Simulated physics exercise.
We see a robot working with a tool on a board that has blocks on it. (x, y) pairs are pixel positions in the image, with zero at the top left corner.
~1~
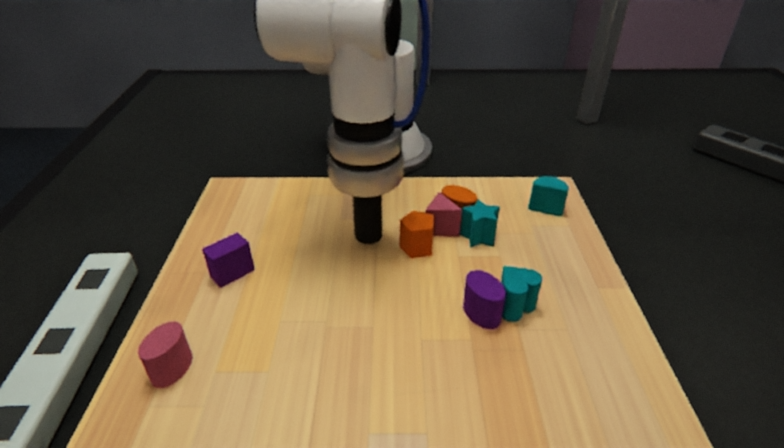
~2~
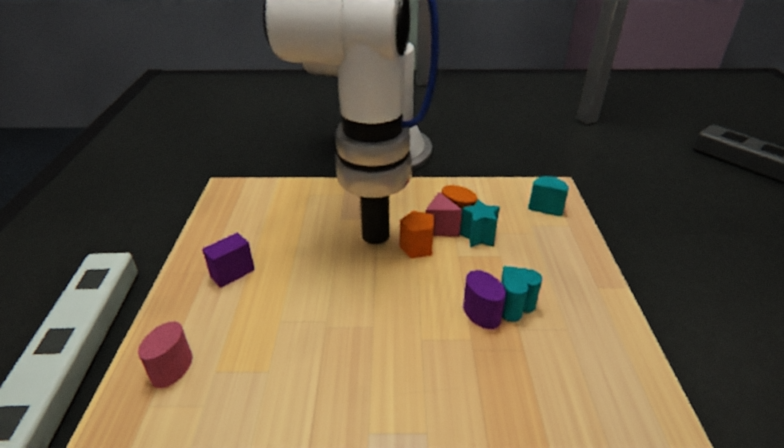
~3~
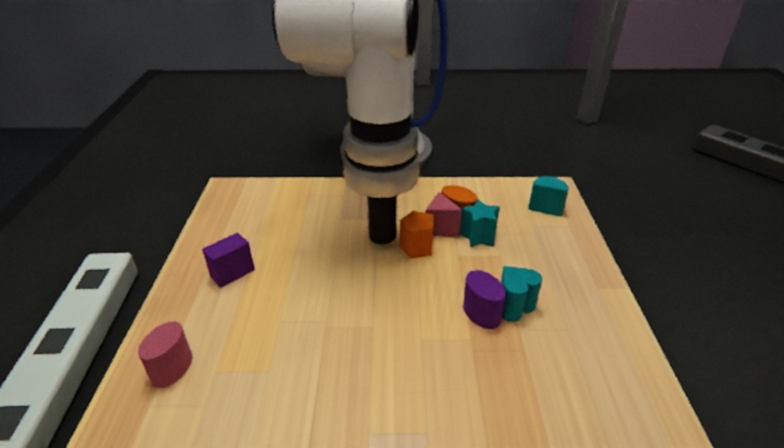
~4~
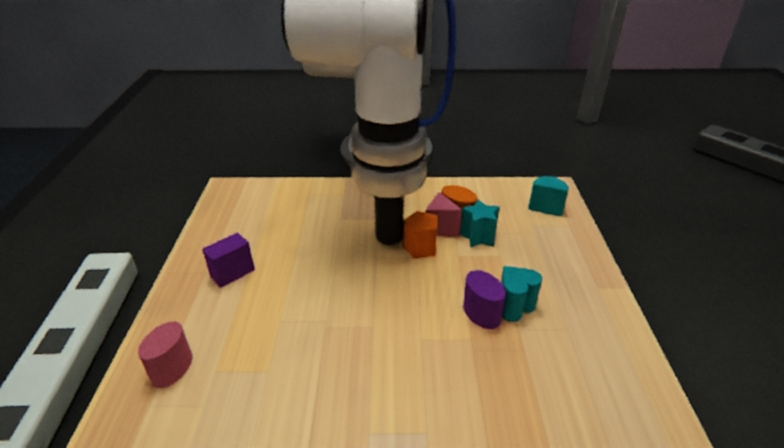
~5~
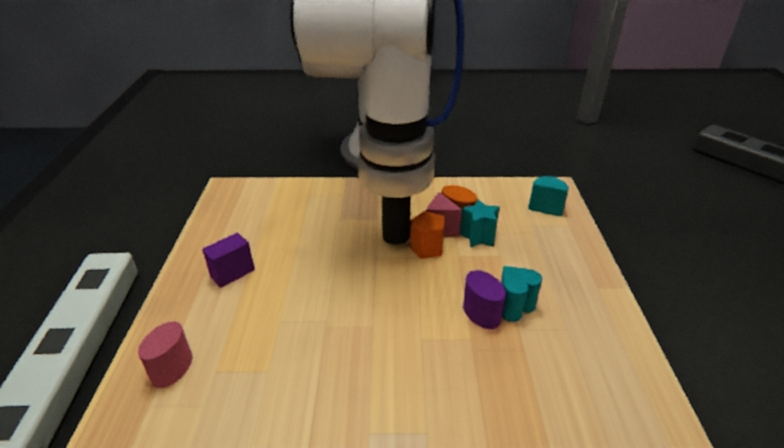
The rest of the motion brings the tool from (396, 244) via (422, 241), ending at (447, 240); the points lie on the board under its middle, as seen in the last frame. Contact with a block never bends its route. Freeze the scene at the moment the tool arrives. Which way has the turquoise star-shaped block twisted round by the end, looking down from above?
It ends up turned clockwise.
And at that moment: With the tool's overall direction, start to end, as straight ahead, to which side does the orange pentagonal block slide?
The right-hand side.
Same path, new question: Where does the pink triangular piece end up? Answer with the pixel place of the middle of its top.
It sits at (463, 196).
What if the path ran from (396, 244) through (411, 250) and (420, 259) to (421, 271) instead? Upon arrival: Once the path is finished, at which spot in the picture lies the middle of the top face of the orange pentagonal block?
Around pixel (449, 225).
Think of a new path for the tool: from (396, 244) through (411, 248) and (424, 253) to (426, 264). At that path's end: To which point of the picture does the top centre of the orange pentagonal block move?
So, by the moment the path ends, you'll find the top centre of the orange pentagonal block at (457, 224).
The first path, step by step. Halfway along, tool at (423, 233); orange pentagonal block at (454, 223), turned 25° clockwise; pink triangular piece at (447, 201); orange elliptical block at (462, 192); turquoise star-shaped block at (486, 209), turned 20° clockwise.
At the end, tool at (448, 232); orange pentagonal block at (471, 227), turned 70° clockwise; pink triangular piece at (463, 196), turned 40° anticlockwise; orange elliptical block at (471, 184); turquoise star-shaped block at (490, 207), turned 60° clockwise.
